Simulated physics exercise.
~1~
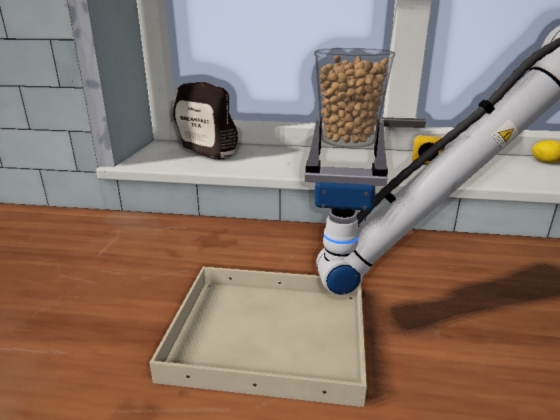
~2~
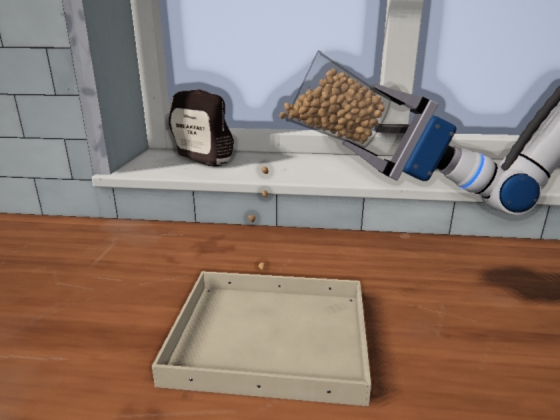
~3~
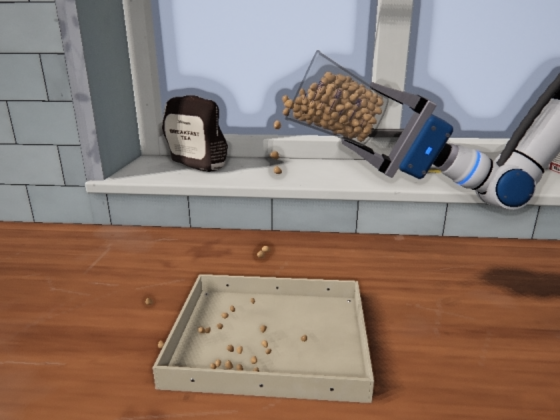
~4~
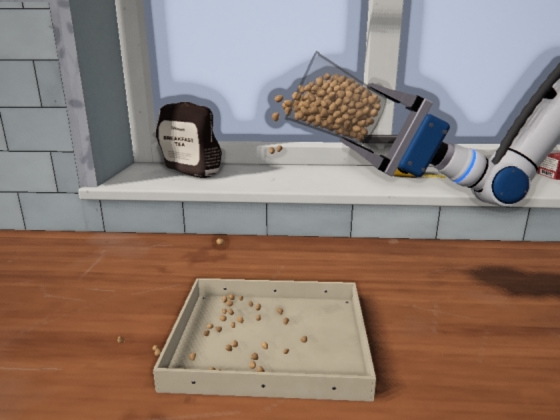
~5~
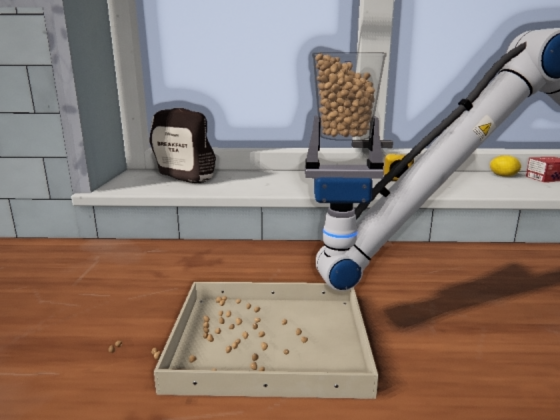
In this clip, a robot arm holding a clear cup full of tan beans tips it leftward above a beige tray on a wooden surface, spilling some out, then turns it upright again, still mostly full, with beans scattered in the tray and a few beside it.
